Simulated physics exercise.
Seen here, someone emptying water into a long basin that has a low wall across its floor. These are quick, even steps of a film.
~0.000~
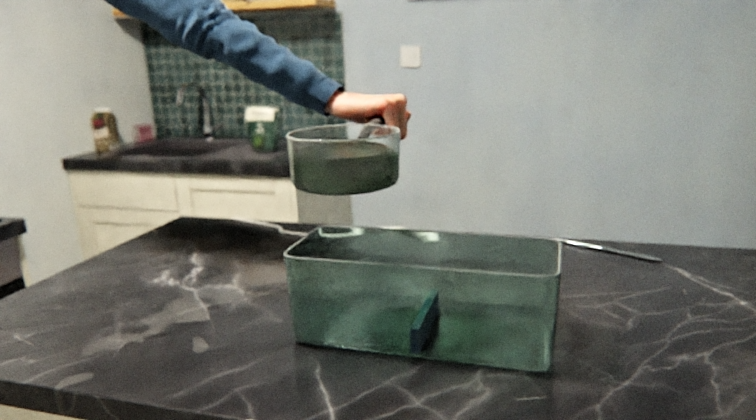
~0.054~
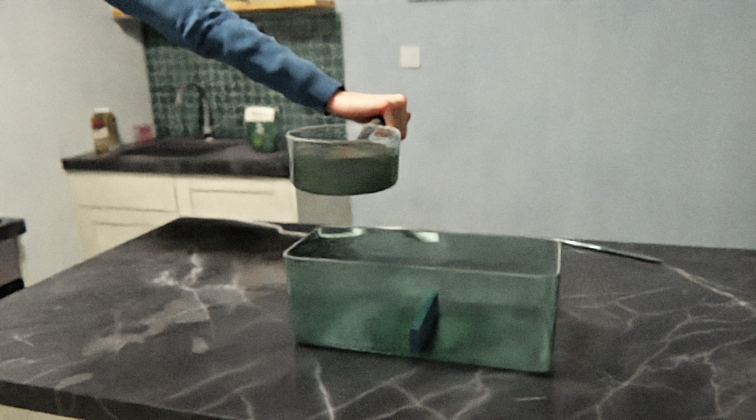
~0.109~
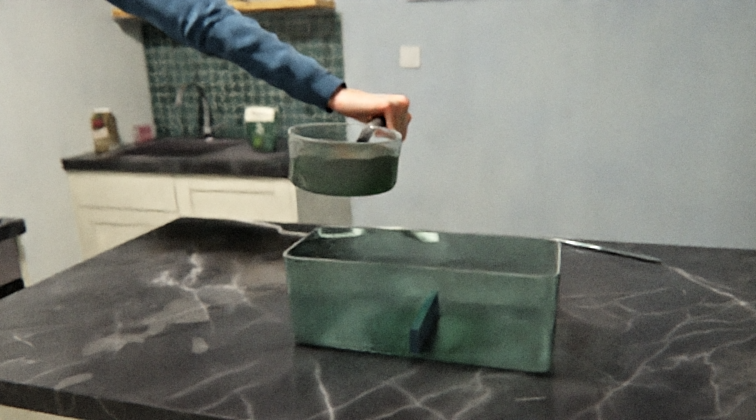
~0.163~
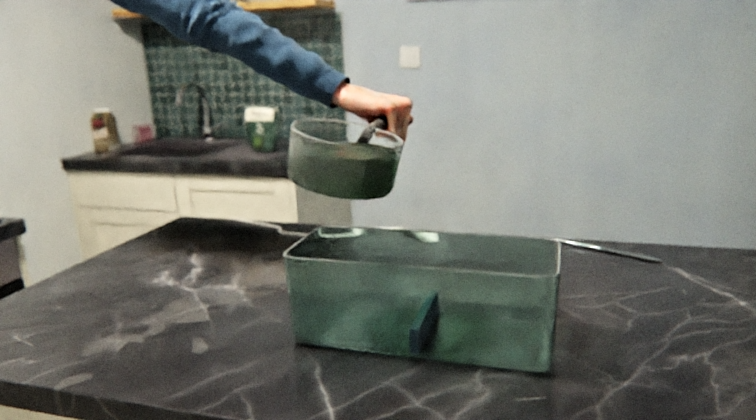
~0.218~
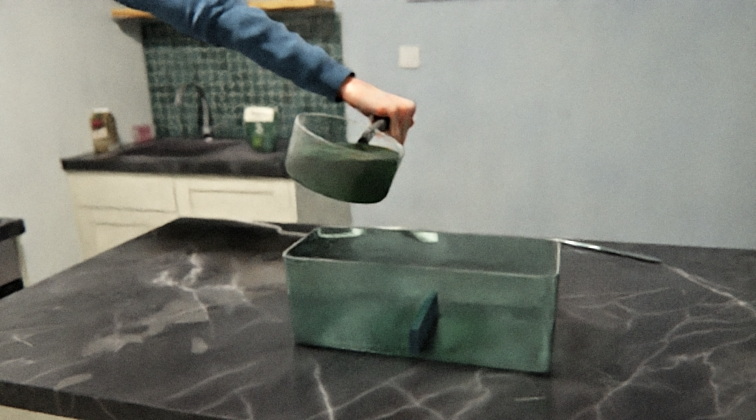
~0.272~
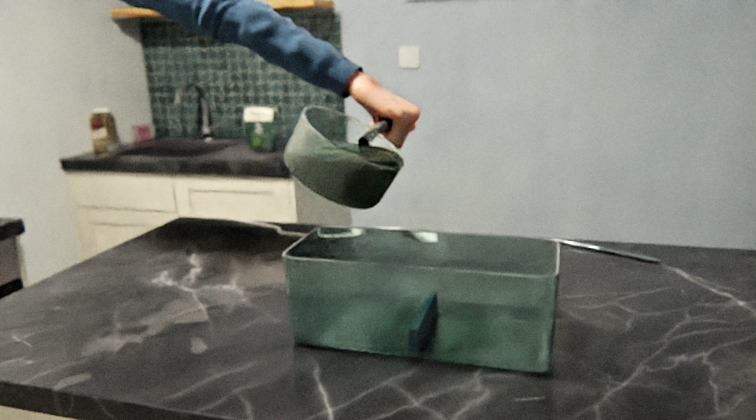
The footage shows a hand in a blue sleeve holding a clear round container of murky liquid above a long, transparent greenish basin on a dark marbled counter, then steadily tilting the container down to the right.
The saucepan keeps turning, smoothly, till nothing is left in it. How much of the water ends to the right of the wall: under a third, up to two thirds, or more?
It comes to between a third and two thirds.
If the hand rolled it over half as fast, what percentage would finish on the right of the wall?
Roughly 70 in a hundred.
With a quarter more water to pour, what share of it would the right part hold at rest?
Close to 65 per cent.
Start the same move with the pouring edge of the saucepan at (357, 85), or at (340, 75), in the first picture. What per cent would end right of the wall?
Near 20 % and 10 %.
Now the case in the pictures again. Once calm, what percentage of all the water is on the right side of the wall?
About 60 per cent.
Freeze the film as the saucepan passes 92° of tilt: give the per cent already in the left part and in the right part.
Near 5 on the left, 35 on the right.
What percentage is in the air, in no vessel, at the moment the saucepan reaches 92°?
About 35 per cent.
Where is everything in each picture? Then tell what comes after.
In the first picture, it leans 0°; its right rim is at (397, 134); the water meets the walls at (298, 150) and (397, 151); the long basin's rim runs from (302, 241) to (560, 258); the wall's top is at (426, 308).
In the second picture, it leans 1°; its right rim is at (397, 136); the water meets the walls at (298, 150) and (396, 152).
In the third picture, it leans 6°; its right rim is at (399, 140); the water meets the walls at (298, 149) and (397, 153).
In the fourth picture, it leans 12°; its right rim is at (401, 147); the water meets the walls at (298, 148) and (398, 155).
In the fifth picture, it leans 21°; its right rim is at (401, 157); the water meets the walls at (297, 147) and (400, 156).
In the sixth picture, it leans 32°; its right rim is at (400, 168); the water meets the walls at (294, 145) and (399, 158); 1 per cent is over the edge.
A moment on, the saucepan is tipped on its side and 26 per cent is still to pour, 4 is left of the wall and 33 right of it.
Next, the saucepan is tipped right over and 5 per cent is still to pour, 31 is left of the wall and 59 right of it.
Then the saucepan is tipped right over and 0 per cent is still to pour, 40 is left of the wall and 59 right of it.
Later the saucepan is tipped right over and 0 per cent is still to pour, 41 is left of the wall and 59 right of it.
At rest 41 per cent lies left of the wall, 59 right of it and 1 outside.
